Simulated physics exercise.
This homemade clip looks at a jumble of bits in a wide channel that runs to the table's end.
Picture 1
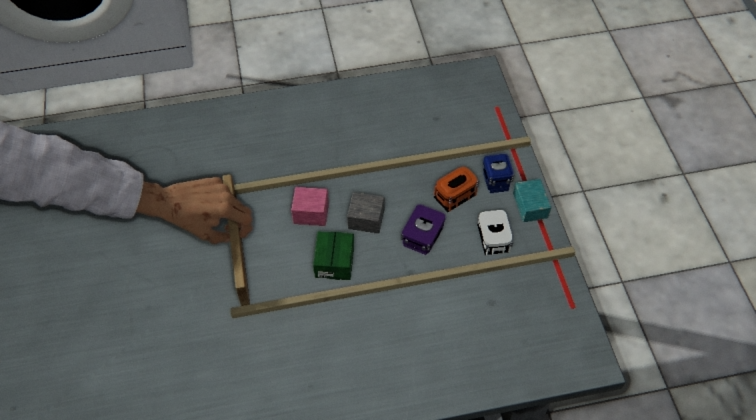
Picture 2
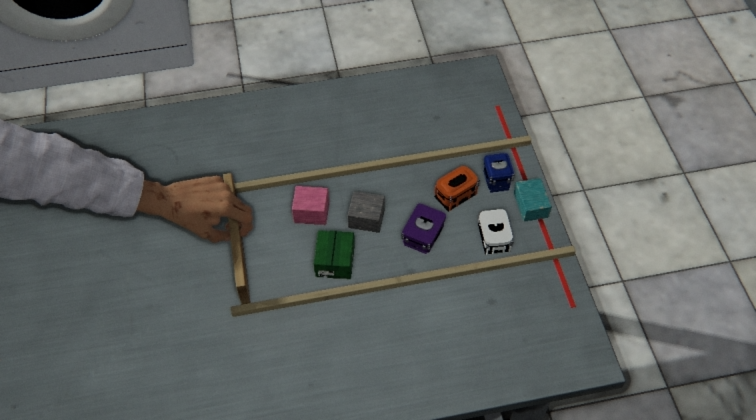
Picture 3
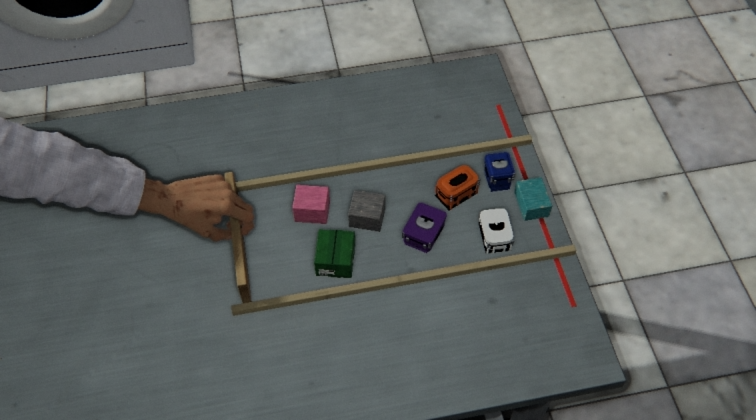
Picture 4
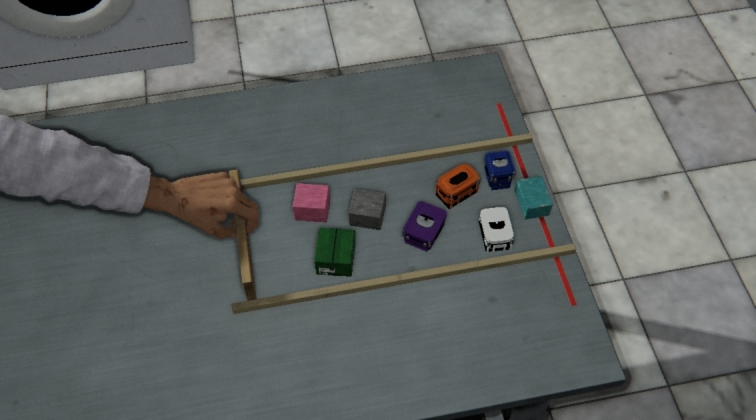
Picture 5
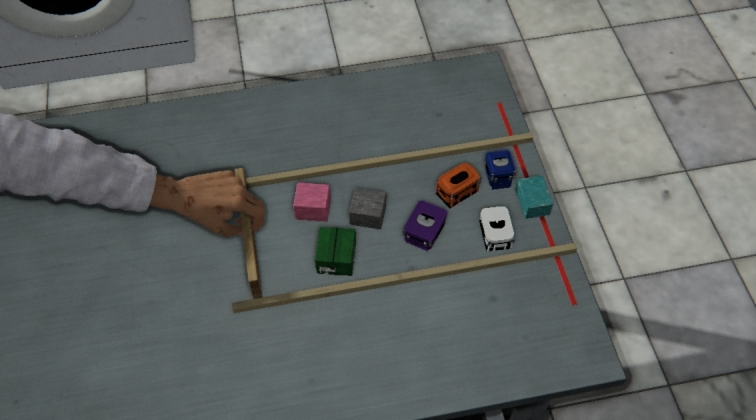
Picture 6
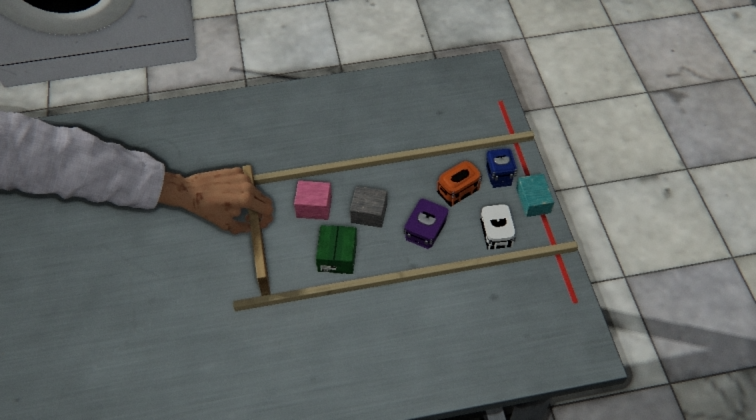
A hand at the left gripped a short wooden board between two long strips and slid it slightly right, while the colourful blocks and little cases ahead of it, near a red line, stayed practically still.
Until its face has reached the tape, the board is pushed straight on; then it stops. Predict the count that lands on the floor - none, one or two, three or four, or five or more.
Count off: Above four.
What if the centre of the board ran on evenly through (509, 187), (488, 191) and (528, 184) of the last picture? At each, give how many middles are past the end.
Going through the three positions, you'd get 5, 3 and 5.
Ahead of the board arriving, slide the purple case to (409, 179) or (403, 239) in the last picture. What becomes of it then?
In order: Slips off; slips off.
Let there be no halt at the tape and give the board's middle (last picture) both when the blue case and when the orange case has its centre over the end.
For the blue case, about (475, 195); for the orange case, about (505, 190).
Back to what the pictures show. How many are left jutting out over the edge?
The count is 3.
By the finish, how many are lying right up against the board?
It's 3.
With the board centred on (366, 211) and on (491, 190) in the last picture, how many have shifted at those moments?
Counts: 4 / 8.
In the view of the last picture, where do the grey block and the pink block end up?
The grey block comes to rest at (554, 194), and the pink block comes to rest at (541, 158).
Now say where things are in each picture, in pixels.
The first frame shows turquoise block (532, 201); blue case (497, 173); white case (495, 233); board (236, 239); tape (532, 199).
The second frame shows blue case (498, 172); pink block (311, 206).
The third frame shows white case (496, 231); purple case (425, 228).
The fourth frame shows turquoise block (533, 197); green box (335, 252).
The fifth frame shows blue case (499, 169); orange case (458, 185).
The sixth frame shows turquoise block (535, 195); blue case (500, 168); white case (497, 227); board (257, 229); tape (535, 193).
Soon after, none off yet; turquoise block at rest near (535, 195); blue case at rest near (500, 168); white case at rest near (497, 227).
Then, none off yet; turquoise block at rest near (535, 195); blue case at rest near (502, 167); white case moved a little near (512, 226).
Further on, one off so far; turquoise block falling near (573, 228); blue case on its side near (566, 173); white case tipped well over near (586, 228).
At rest, the number that fall off is five or more; fallen, purple case, orange case, white case, blue case and turquoise block.
